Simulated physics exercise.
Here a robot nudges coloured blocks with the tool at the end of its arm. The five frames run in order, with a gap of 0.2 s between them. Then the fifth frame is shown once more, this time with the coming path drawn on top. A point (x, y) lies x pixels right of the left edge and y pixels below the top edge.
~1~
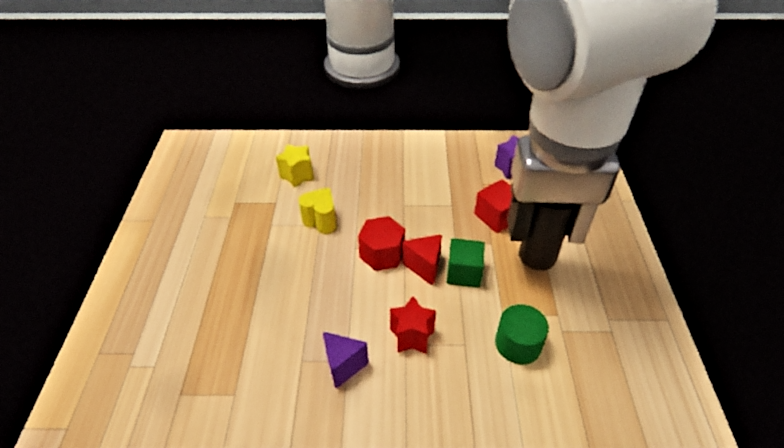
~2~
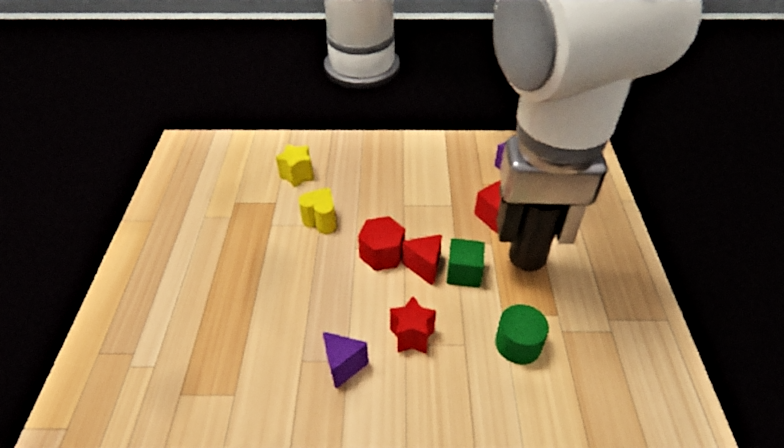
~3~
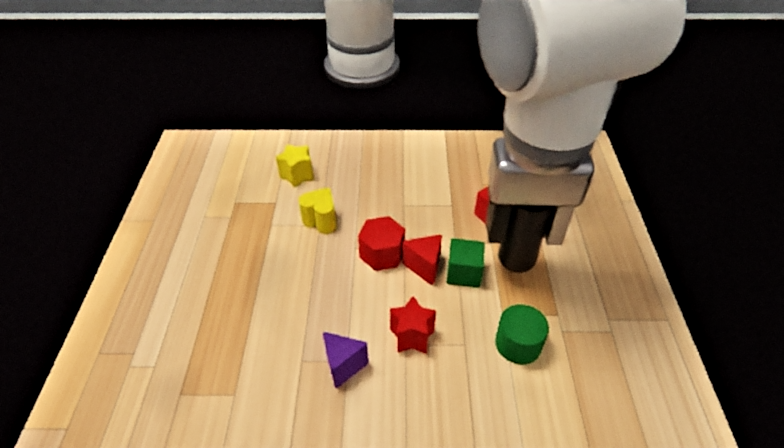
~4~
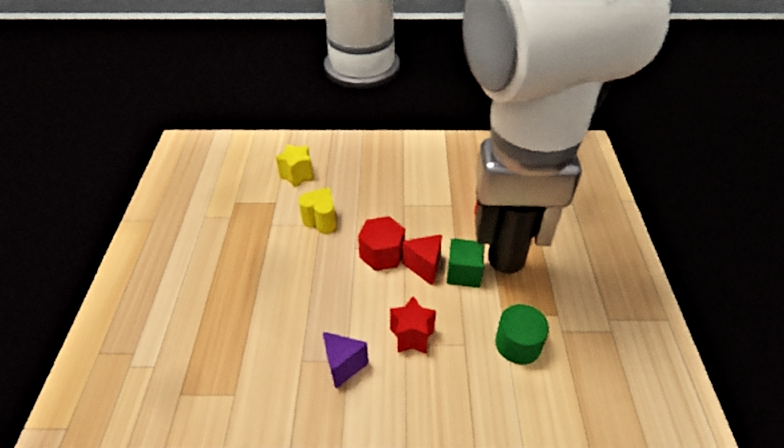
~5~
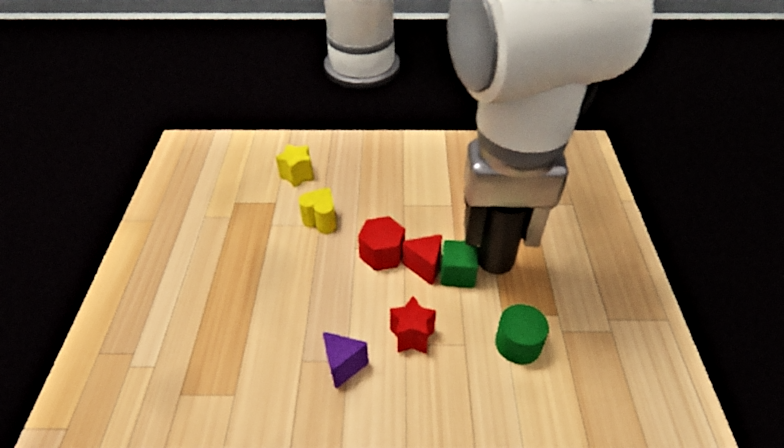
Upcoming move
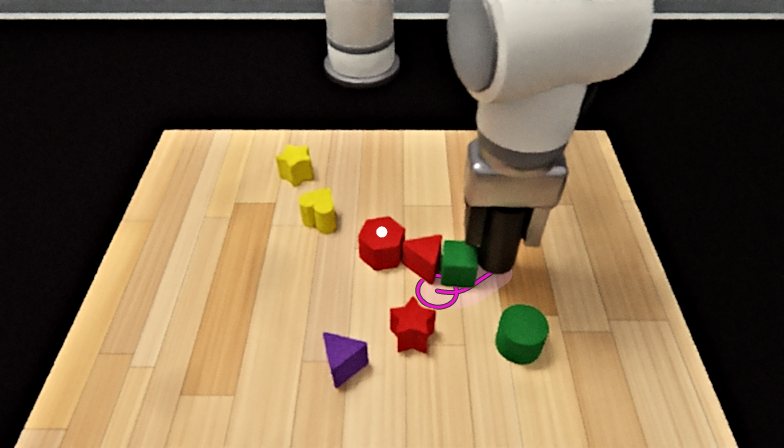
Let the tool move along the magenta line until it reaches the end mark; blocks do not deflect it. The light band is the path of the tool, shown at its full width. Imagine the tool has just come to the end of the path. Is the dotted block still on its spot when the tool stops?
No - that is not the case.
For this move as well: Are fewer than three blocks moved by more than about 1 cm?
It seems not.
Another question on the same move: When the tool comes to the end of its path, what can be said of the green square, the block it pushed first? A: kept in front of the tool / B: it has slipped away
(A)
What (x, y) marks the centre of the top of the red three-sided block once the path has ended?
It will end up at (372, 255).
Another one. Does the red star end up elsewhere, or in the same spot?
That one stays where it is.
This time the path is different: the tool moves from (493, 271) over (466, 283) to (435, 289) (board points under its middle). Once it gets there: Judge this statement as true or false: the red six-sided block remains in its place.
False
Drawn move, from (493, 271) over (477, 282) and (459, 291) to (437, 291); the dot is on the red six-sided block.
On the path given first. Halfway along, tool at (470, 277); red six-sided block at (371, 229), turned 20° clockwise; red three-sided block at (404, 251); green square at (432, 264), turned 20° clockwise.
At the end, tool at (438, 281); red six-sided block at (361, 227), turned 50° clockwise; red star still; red three-sided block at (372, 255); green square at (399, 267), turned 15° clockwise.
